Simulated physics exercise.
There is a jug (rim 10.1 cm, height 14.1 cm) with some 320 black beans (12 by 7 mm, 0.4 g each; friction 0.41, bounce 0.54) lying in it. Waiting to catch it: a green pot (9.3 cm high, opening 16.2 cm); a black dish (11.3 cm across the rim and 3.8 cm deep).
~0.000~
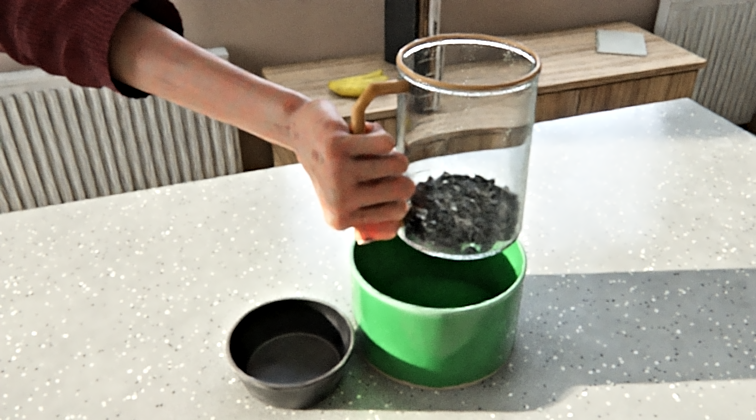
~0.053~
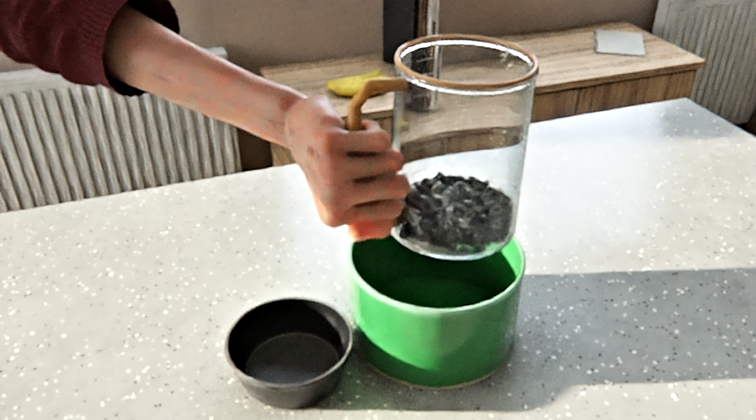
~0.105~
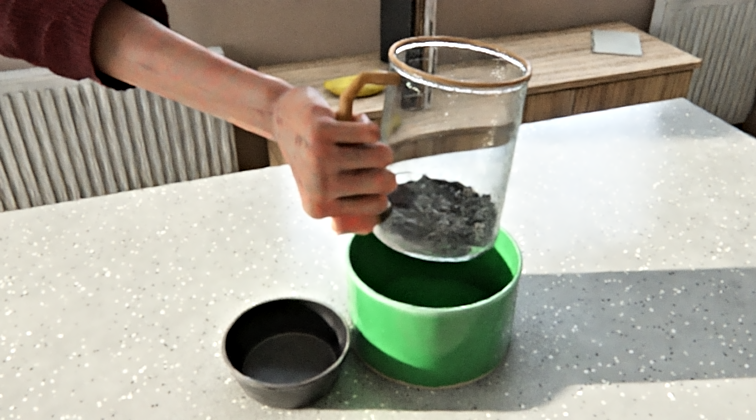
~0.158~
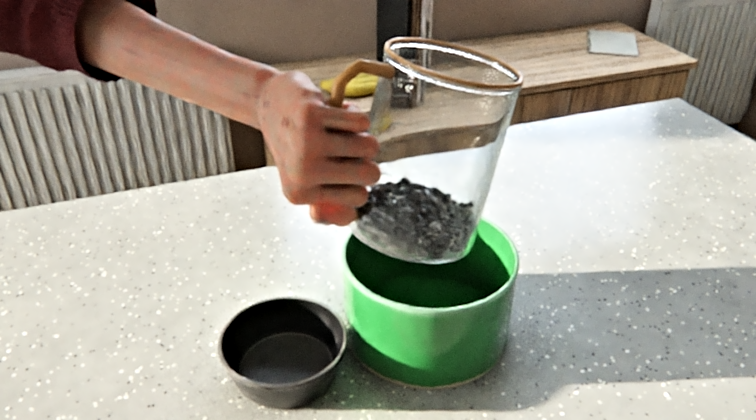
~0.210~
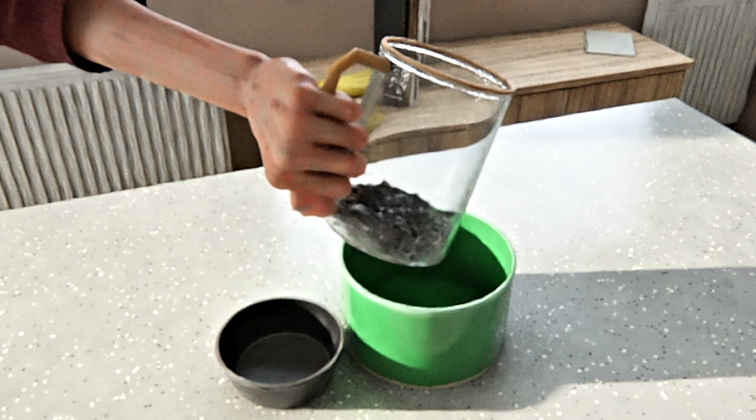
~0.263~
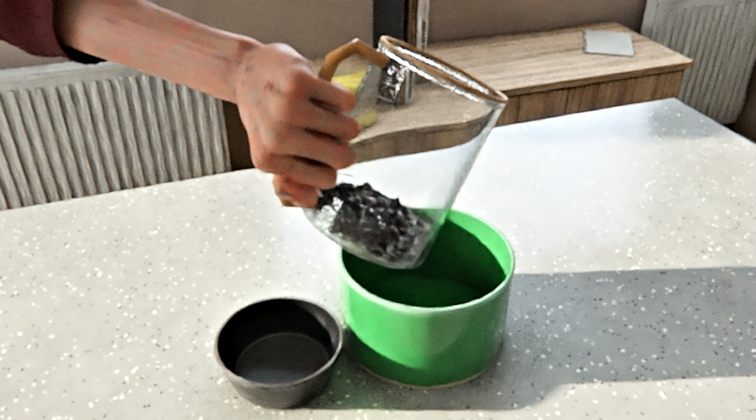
We see a hand holding a clear jug with dark beans in it above a green pot, with a small black dish to the left; the hand shifts slightly left and tilts the jug steadily toward the right.
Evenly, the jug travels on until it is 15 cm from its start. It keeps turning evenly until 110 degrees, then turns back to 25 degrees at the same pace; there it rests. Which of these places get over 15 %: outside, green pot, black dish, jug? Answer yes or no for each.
Outside everything - no, green pot - no, black dish - no, jug - yes.
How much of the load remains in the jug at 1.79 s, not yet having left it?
Load still held: Approx. 100 %.
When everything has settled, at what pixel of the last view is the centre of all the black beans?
(280, 233), roughly.
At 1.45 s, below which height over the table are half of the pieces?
Estimated height: About 18 cm.
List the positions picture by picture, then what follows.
In the first picture, jug at (465, 117); tilt 0 degrees; moved 0.0 cm; lip at (525, 49); top of the load at (443, 173); green pot at (438, 252); black dish at (291, 338).
In the second picture, jug at (461, 116); tilt 2 degrees; moved 0.3 cm; lip at (523, 51); top of the load at (461, 175).
In the third picture, jug at (452, 113); tilt 6 degrees; moved 1.1 cm; low side right; lip at (516, 56); top of the load at (446, 179).
In the fourth picture, jug at (442, 109); tilt 14 degrees; moved 2.1 cm; low side right; lip at (508, 66); top of the load at (417, 184).
In the fifth picture, jug at (433, 106); tilt 21 degrees; moved 3.1 cm; low side right; lip at (499, 77); top of the load at (377, 186).
In the sixth picture, jug at (427, 104); tilt 28 degrees; moved 4.1 cm; low side right; lip at (491, 89); top of the load at (326, 186); green pot at (426, 251); black dish at (279, 338). It turns about 140 degrees a second.
Then, at 0.72 s, tilt 92 degrees; jug 100 %; middle of all pieces near (231, 211).
After 1.10 s, tilt 92 degrees; jug 100 %; middle of all pieces near (237, 224).
After 1.45 s, tilt 43 degrees; jug 100 %; middle of all pieces near (277, 226).
After 1.79 s, tilt 25 degrees; jug 100 %; middle of all pieces near (283, 230).
In the end, at 2.4 s, outside 0 %, green pot 0 %, black dish 0 %, jug 100 %.
